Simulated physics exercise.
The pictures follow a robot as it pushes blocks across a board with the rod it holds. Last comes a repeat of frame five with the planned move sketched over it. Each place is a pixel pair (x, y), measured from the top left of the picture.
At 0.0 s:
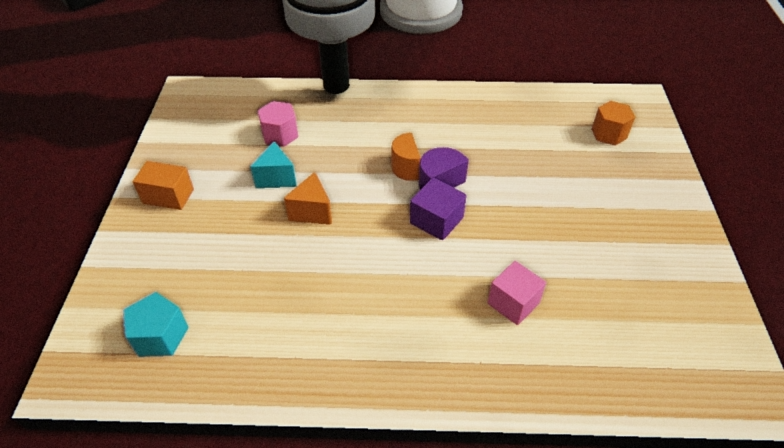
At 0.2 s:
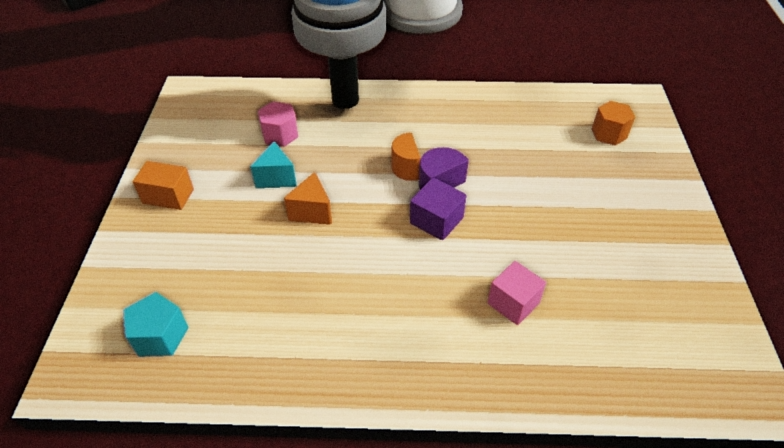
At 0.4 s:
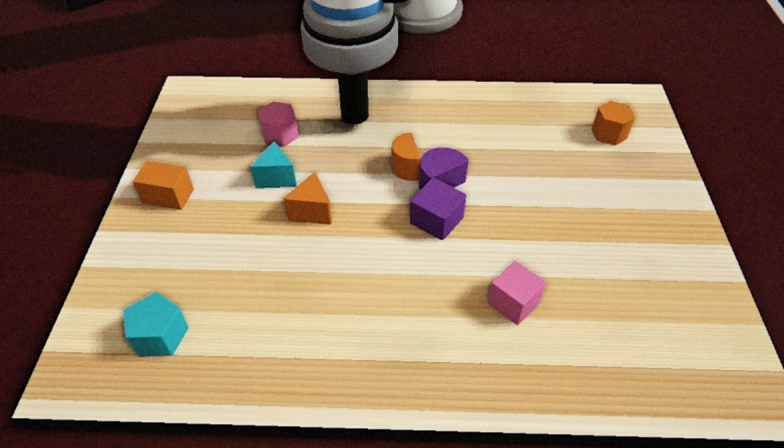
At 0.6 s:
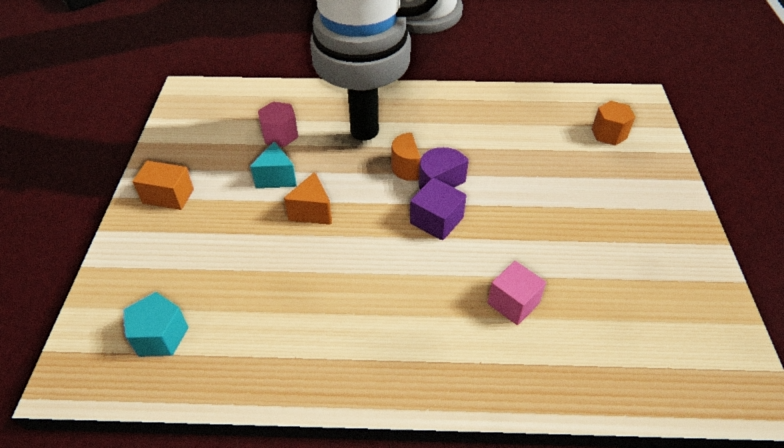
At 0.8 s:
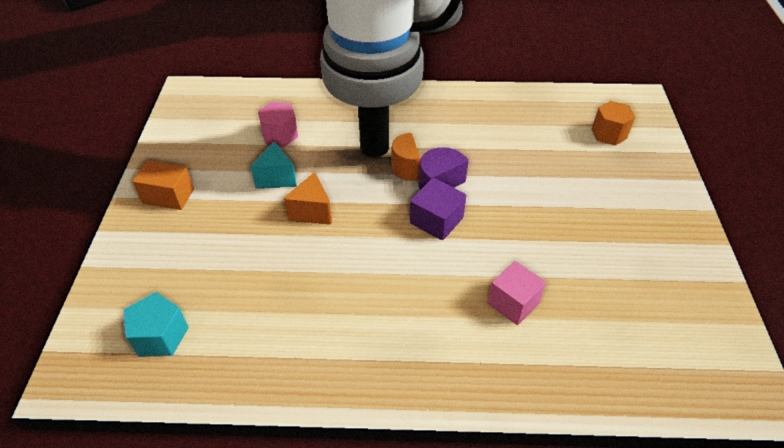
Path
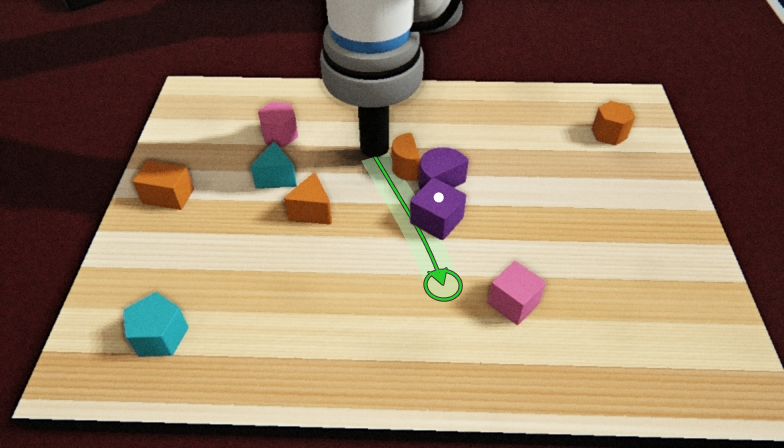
On a striped wooden board scattered with colored blocks, a robot arm's dark rod moved steadily from the back edge toward the viewer and slightly right, nearing the orange half-round block while every block stayed still.
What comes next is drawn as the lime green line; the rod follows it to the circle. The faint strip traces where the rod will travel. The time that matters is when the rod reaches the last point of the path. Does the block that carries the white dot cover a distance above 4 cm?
Going by the path, no.
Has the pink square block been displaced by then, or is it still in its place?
It keeps its spot.
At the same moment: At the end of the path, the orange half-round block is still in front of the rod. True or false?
It is false.
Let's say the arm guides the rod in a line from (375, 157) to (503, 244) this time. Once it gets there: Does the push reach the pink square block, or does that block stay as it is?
It barely shifts, if at all.
Path on the board, from (375, 157) via (409, 214), ending at (443, 285); the dot is on the purple square block.
The first path, step by step. One third of the way, rod (398, 185); orange half-round block (414, 145); purple half-round block (446, 161).
Two thirds of the way, rod (423, 227); orange half-round block (414, 145); purple square block (462, 211), turned 45° anticlockwise; purple half-round block (446, 161).
At the end, rod (444, 276); orange half-round block (414, 145); purple square block (464, 212), turned 50° anticlockwise; purple half-round block (446, 161); pink square block in place.
